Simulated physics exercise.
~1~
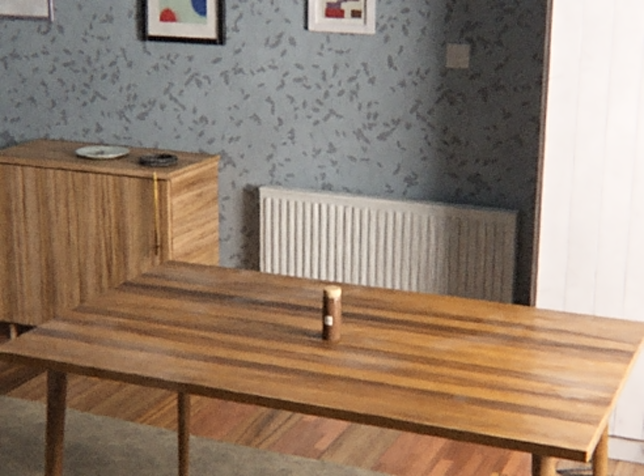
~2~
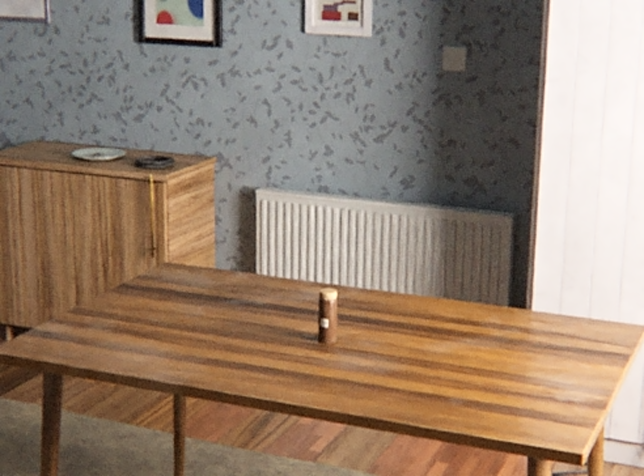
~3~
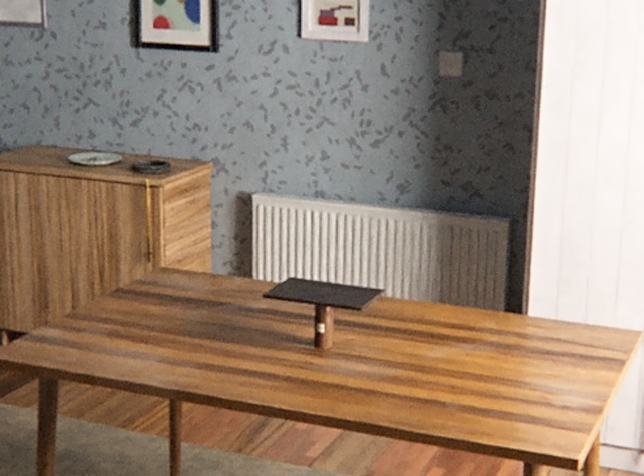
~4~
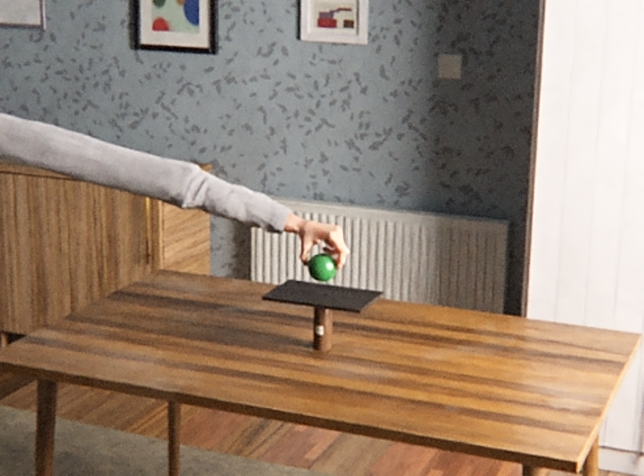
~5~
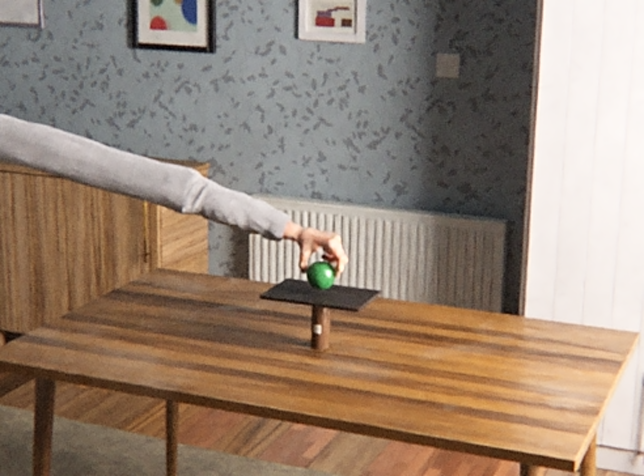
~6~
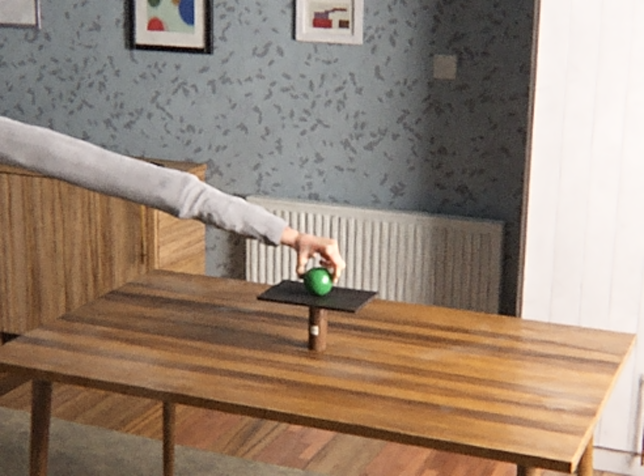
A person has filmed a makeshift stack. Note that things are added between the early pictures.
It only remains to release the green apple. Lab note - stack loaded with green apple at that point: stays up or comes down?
Carries the load.
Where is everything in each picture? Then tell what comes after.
In the first picture, the last thing is not in view yet.
In the second picture, the last thing is not in view yet.
In the third picture, the last thing is not in view yet; black board (325, 293).
The fourth picture shows still above its spot; green apple (322, 267); black board (323, 296).
The fifth picture shows still above its spot; green apple (321, 275); black board (321, 295).
The sixth picture shows in place under the hand; green apple (318, 281); black board (318, 296).
Then, 0.20 s past the last view, nothing moves.
Then, 0.40 s past the last view, green apple resting near (318, 281).
Finally, all 3 still in place. Final places as the last picture's camera would see them, green apple near (318, 281). The stack stays up.
